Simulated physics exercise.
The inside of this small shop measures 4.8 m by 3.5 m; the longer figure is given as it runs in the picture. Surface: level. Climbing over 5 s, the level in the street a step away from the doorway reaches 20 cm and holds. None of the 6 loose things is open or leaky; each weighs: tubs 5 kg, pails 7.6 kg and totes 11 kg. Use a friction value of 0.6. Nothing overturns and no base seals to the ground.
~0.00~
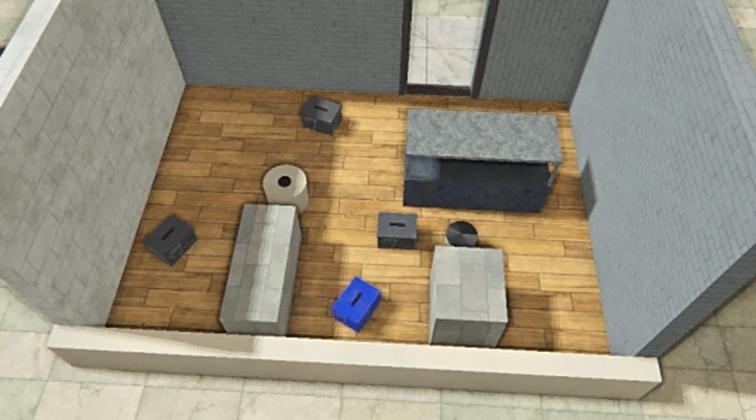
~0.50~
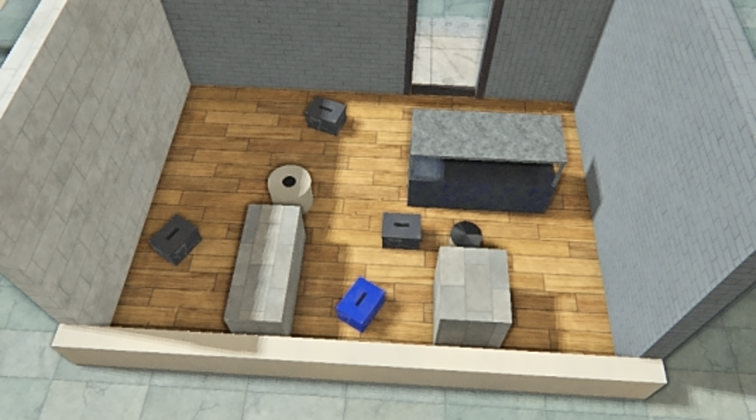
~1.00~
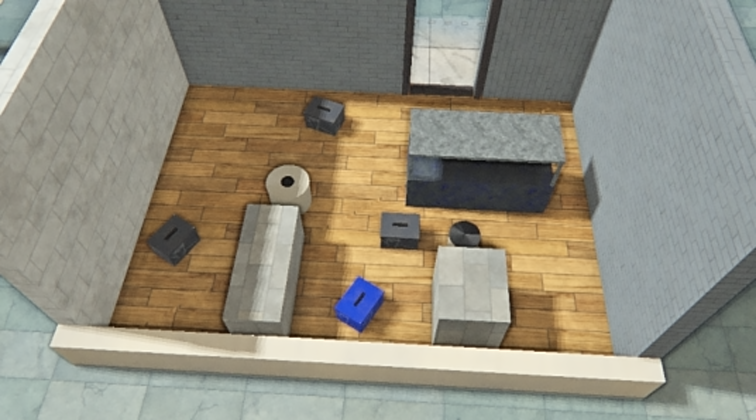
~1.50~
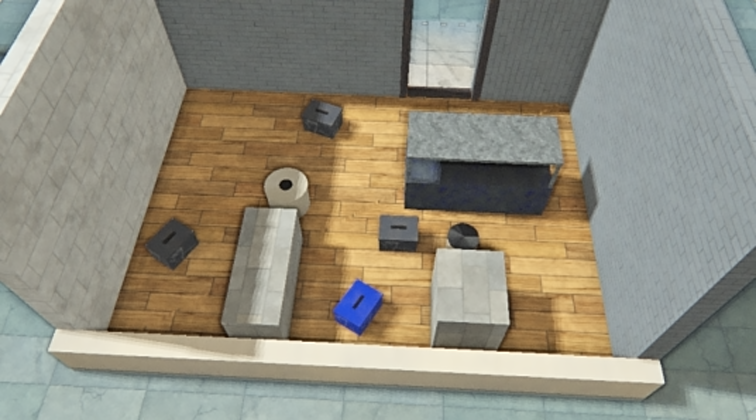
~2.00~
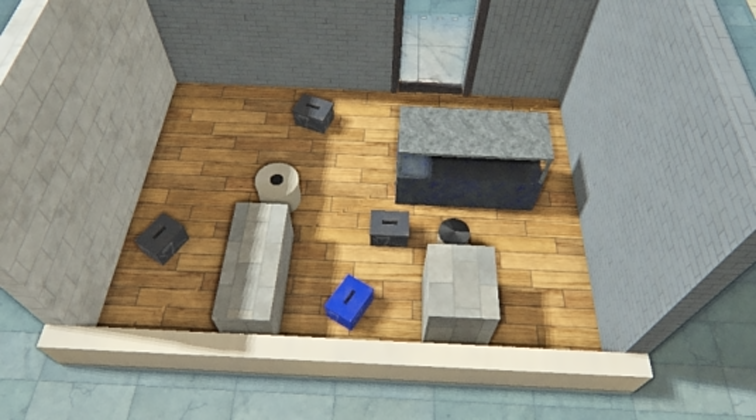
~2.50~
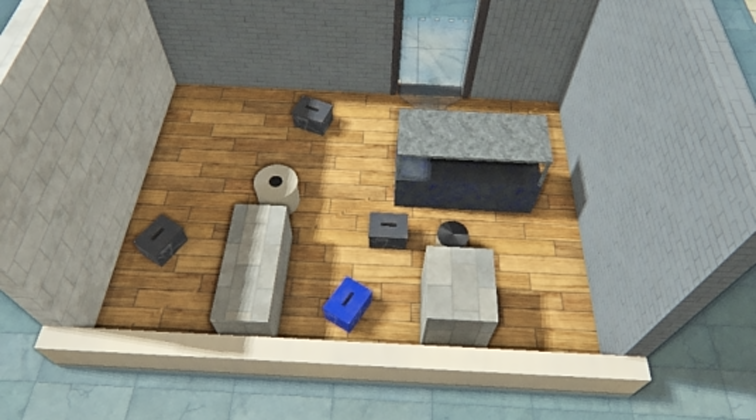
Inside a small shop with a wooden floor, a blue tote sat among dark boxes, pale blocks and a counter; nothing in the room moved, though the view shifted slightly.
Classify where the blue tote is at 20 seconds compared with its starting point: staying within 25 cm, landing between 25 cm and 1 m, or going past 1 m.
The blue tote stays within 25 cm.
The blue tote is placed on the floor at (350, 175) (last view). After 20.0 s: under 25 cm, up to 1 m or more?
I'd say it budges a bit.
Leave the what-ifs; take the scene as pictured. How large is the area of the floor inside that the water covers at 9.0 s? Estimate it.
Flooded: Near 14 m2.
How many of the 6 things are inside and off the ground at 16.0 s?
My tally comes to 2.
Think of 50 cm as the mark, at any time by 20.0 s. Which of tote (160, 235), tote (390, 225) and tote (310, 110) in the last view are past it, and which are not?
Taking them in order: Greater; smaller; greater.
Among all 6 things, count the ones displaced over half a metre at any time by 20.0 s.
The total is 3.
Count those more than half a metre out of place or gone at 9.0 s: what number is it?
At that moment it comes to 1.
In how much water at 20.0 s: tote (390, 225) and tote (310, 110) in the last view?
Around 9 cm and 8 cm.
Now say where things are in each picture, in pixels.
The blue tote at (357, 299) rests on the ground; water covers 0.0 m2; 0 of 6 have shifted, in the first frame.
The blue tote at (361, 300), on the bottom; water covers 0.0 m2; 0 of 6 have shifted, in the second frame.
The blue tote at (360, 300) rests on the ground; 0.0 m2 under water; 0 of 6 have shifted, in the third frame.
The blue tote at (358, 302), on the bottom; 0.0 m2 under water; 0 of 6 have shifted, in the fourth frame.
The blue tote at (350, 297), on the bottom; water covers 0.0 m2; 0 of 6 have shifted, in the fifth frame.
The blue tote at (348, 300) rests on the ground; 0.1 m2 under water; 0 of 6 have shifted, in the sixth frame.
After 4.0 s the blue tote is near (348, 300), 0.0 m from its start, aground; 0 afloat.
After 9.0 s the blue tote is near (348, 300), 0.0 m from its start, aground; 1 afloat.
After 16.0 s the blue tote is near (348, 300), 0.0 m from its start, aground; 2 afloat.
After 20.0 s the blue tote is near (350, 301), 0.0 m from its start, aground; 4 afloat.
